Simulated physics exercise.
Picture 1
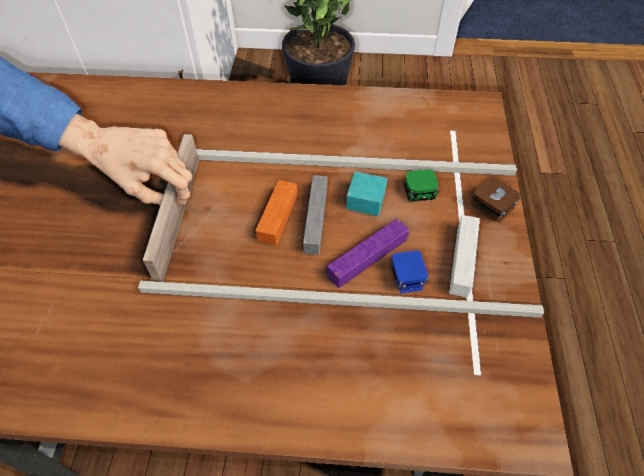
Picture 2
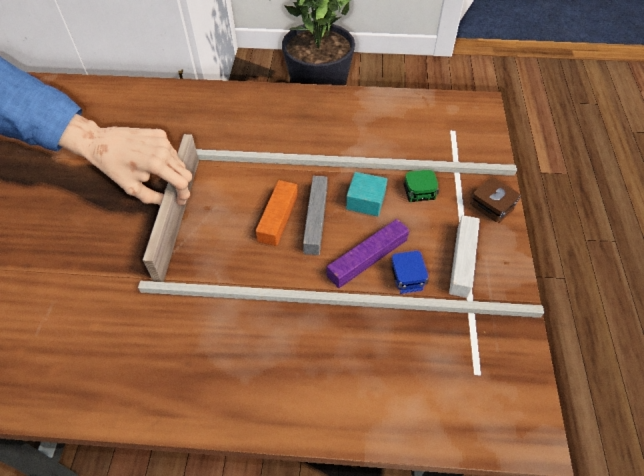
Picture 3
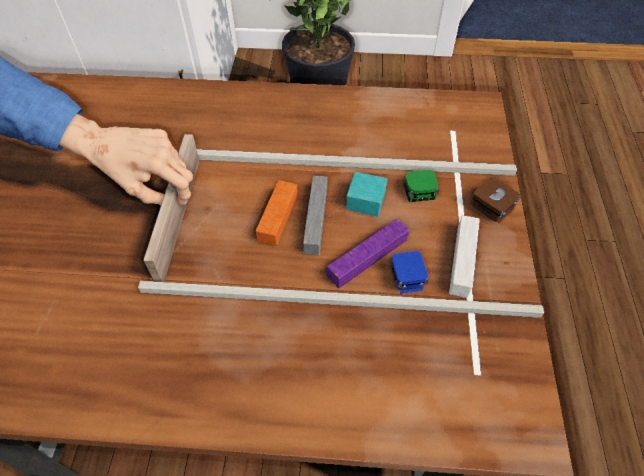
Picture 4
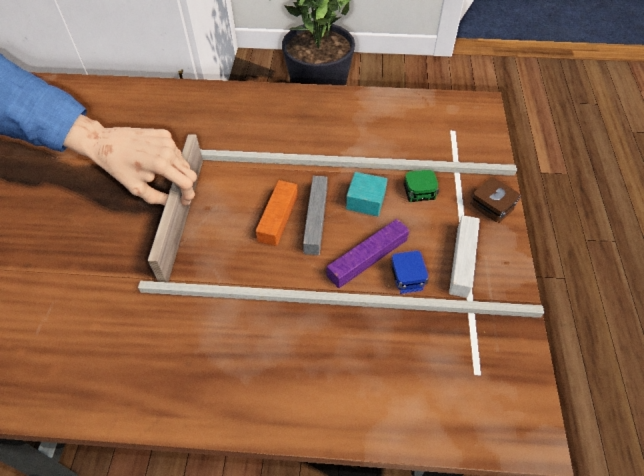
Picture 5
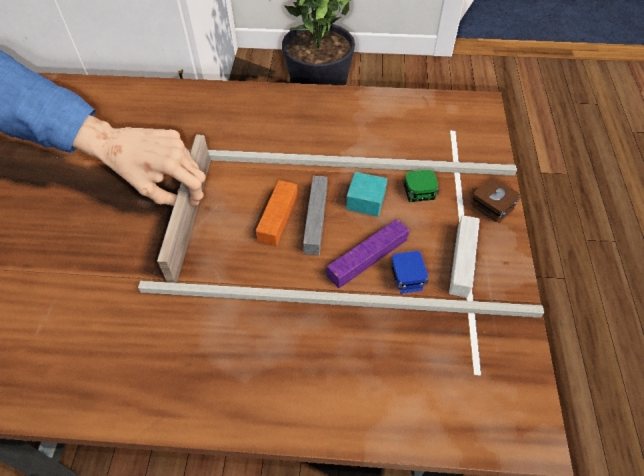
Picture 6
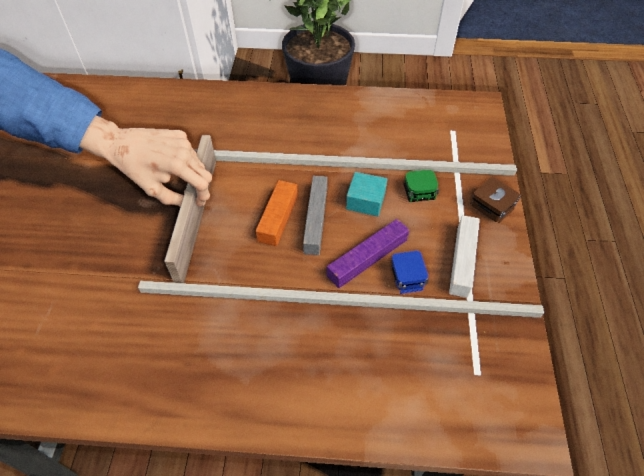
In the video, a hand in a blue sleeve holds an upright board at the left of a railed channel on a wooden table, then slides it slightly right toward several colored bars and blocks, which stay still.
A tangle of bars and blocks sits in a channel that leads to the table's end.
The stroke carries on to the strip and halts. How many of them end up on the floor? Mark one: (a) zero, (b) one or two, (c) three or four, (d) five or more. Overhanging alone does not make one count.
(c) three or four.
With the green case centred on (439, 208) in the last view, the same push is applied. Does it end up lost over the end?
From that start it falls away.
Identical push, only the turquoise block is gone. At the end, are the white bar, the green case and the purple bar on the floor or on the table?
Outcome for the white bar: It drops; for the green case: It stays; for the purple bar: It stays.
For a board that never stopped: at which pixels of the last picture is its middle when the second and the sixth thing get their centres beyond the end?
Near (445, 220) first, near (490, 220) second.
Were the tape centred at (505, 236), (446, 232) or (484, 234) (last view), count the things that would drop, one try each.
In order, 7, 3 and 5.
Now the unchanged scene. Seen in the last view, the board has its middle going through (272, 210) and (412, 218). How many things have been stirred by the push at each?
I get 1 at the one place and 8 at the other.
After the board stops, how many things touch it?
2 in contact.
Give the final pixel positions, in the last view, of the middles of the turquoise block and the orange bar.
Roughly (516, 197), and the other roughly (474, 221).
A little later, none off yet; brown case at rest near (494, 201); white bar at rest near (465, 255); green case at rest near (421, 186).
When it is over, the number that fall off is three or four; down, green case, white bar and brown case.
